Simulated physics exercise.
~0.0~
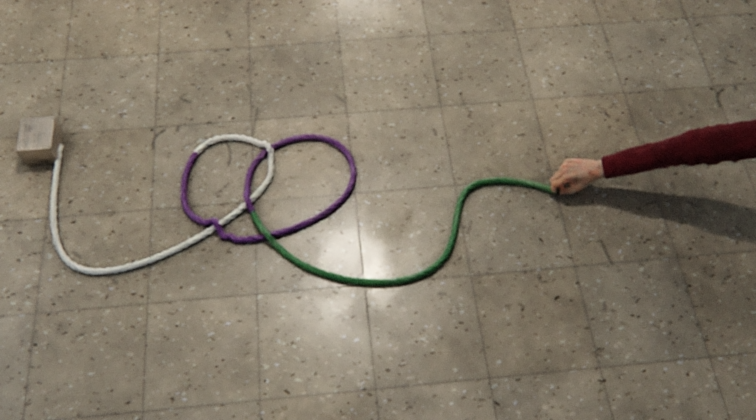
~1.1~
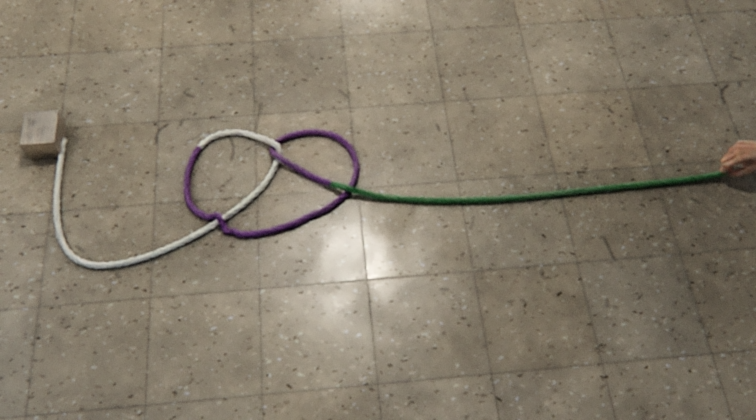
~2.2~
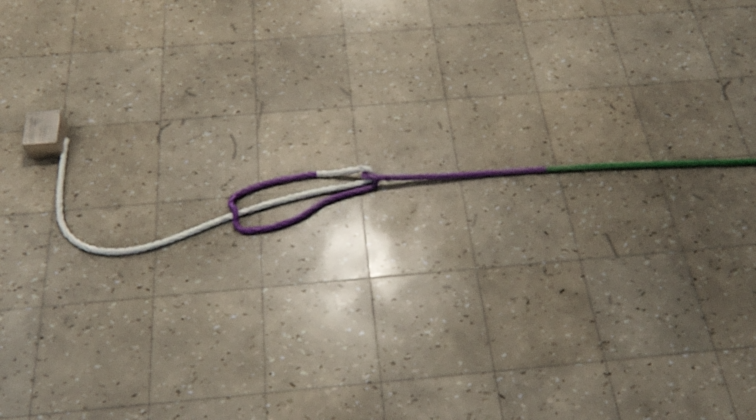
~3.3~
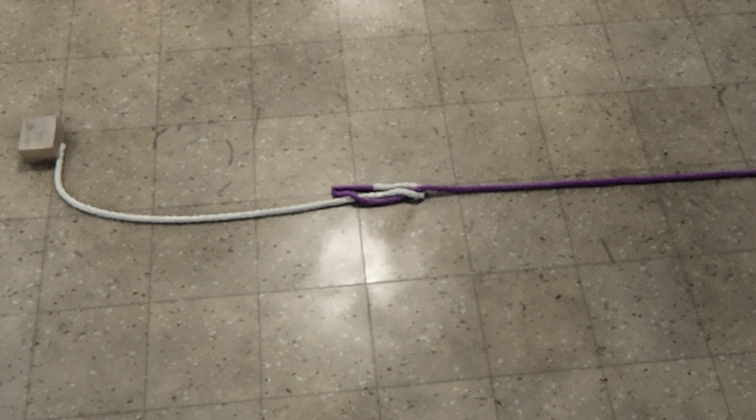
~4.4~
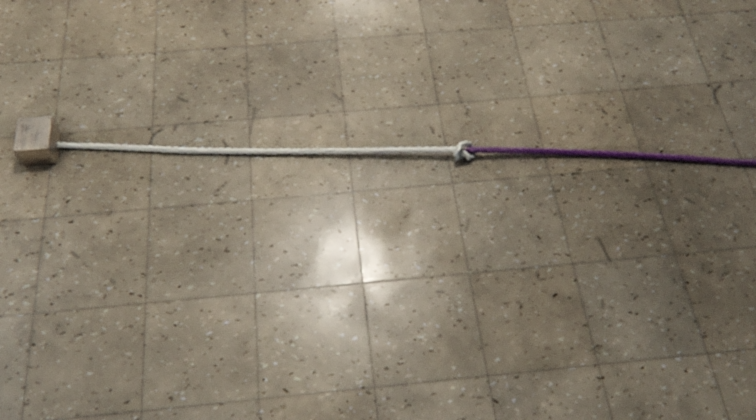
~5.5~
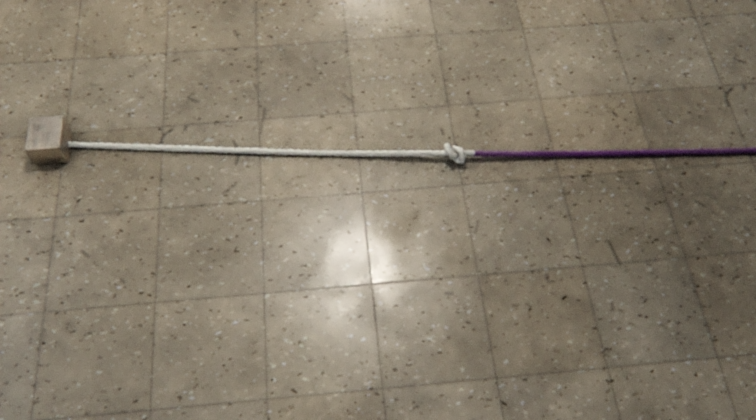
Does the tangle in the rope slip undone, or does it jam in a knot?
It jams in a knot. The loops shrink as the rope is pulled, and a small tight knot remains in the straight rope.
A looped white, purple and green rope is pulled right by hand and tightens into a knot.
